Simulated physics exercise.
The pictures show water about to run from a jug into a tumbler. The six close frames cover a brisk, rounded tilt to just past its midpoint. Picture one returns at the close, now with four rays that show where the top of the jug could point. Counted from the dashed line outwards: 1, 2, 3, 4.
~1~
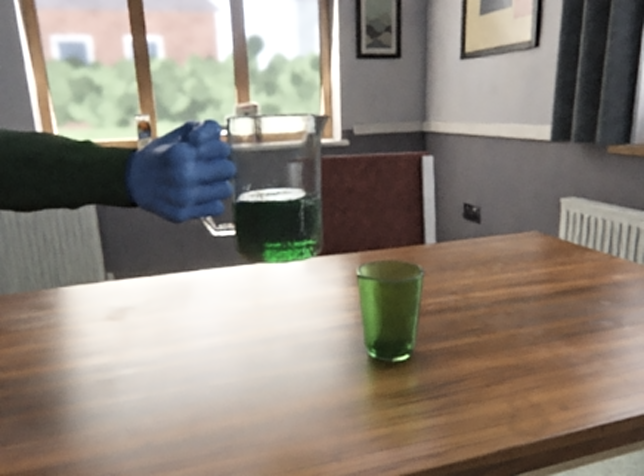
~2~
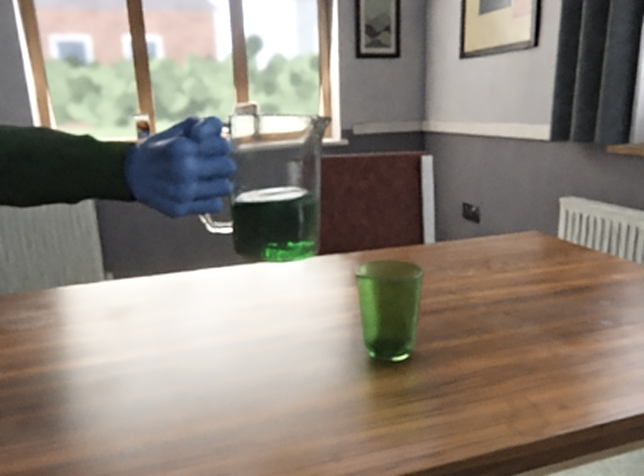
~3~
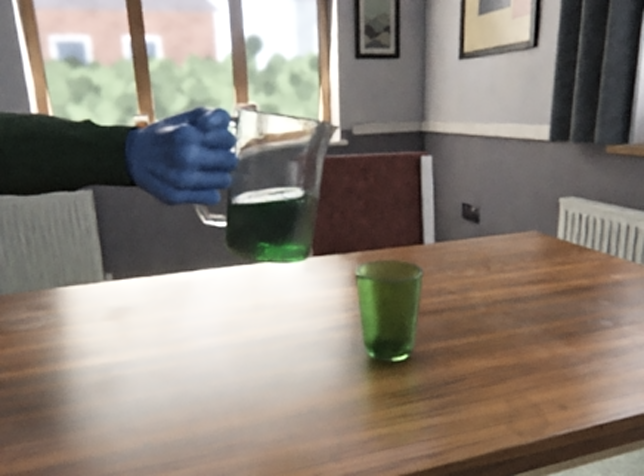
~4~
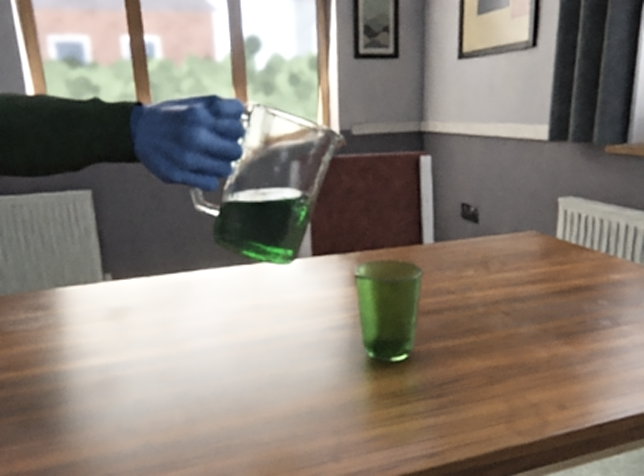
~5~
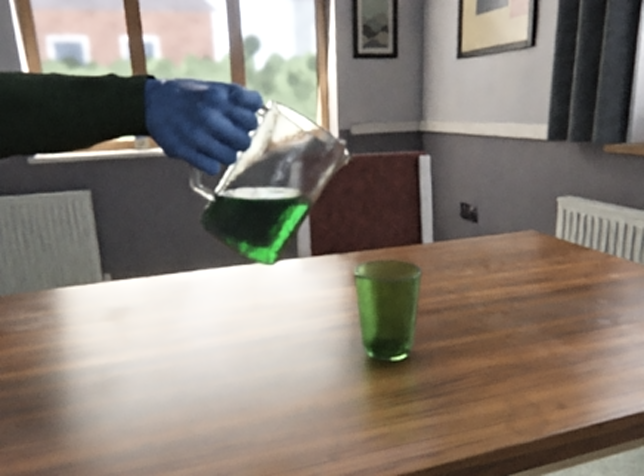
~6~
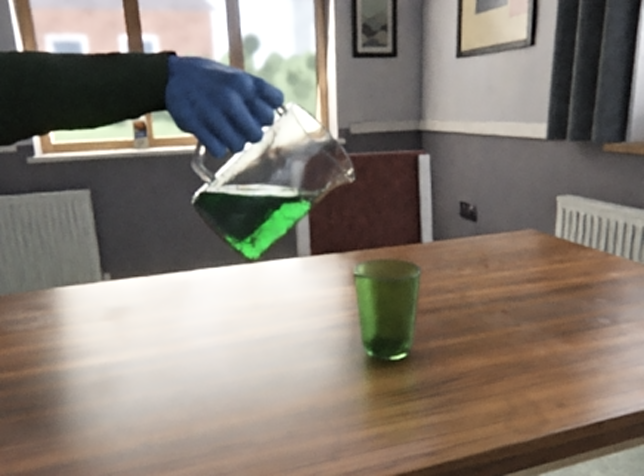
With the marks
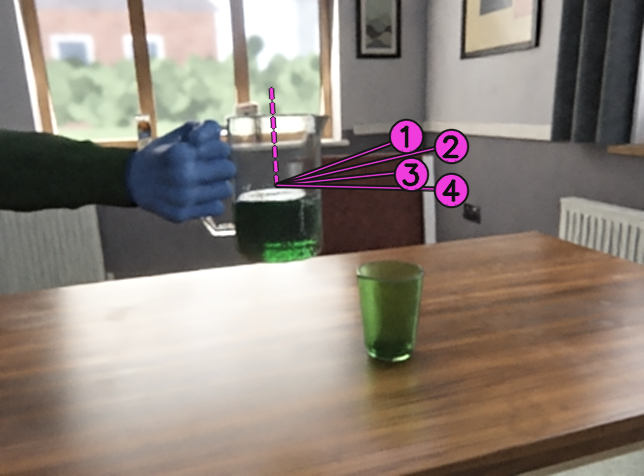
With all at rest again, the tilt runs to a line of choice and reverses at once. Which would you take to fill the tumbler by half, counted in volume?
Use mark 2.
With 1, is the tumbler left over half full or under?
Under half.
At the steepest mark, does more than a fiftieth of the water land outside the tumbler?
Yes.
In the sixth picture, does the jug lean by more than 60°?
No, it does not.
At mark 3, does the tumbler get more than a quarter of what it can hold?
Yes, clearly.
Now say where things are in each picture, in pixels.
Upright, lip at (327, 116); rim of the tumbler round (390, 270); nothing has left yet.
Tipped about 3°, lip at (329, 118); nothing has left yet.
Tipped about 10°, lip at (336, 127); nothing has left yet.
Tipped about 22°, lip at (344, 141); nothing has left yet.
Tipped about 36°, lip at (350, 159); nothing has left yet.
Tipped about 51°, lip at (353, 179); nothing has left yet.
On the marked copy, 1 at (390, 143); 2 at (434, 148); 3 at (394, 173); 4 at (434, 189).
If 1 is chosen, the tumbler ends with about 30 % of what it can hold.
If 2 is chosen, the tumbler ends with about 47 % of what it can hold; 4 % of the water is spilt.
If 3 is chosen, the tumbler ends with about 67 % of what it can hold; 6 % of the water is spilt.
If 4 is chosen, the tumbler ends with about 82 % of what it can hold; 9 % of the water is spilt.
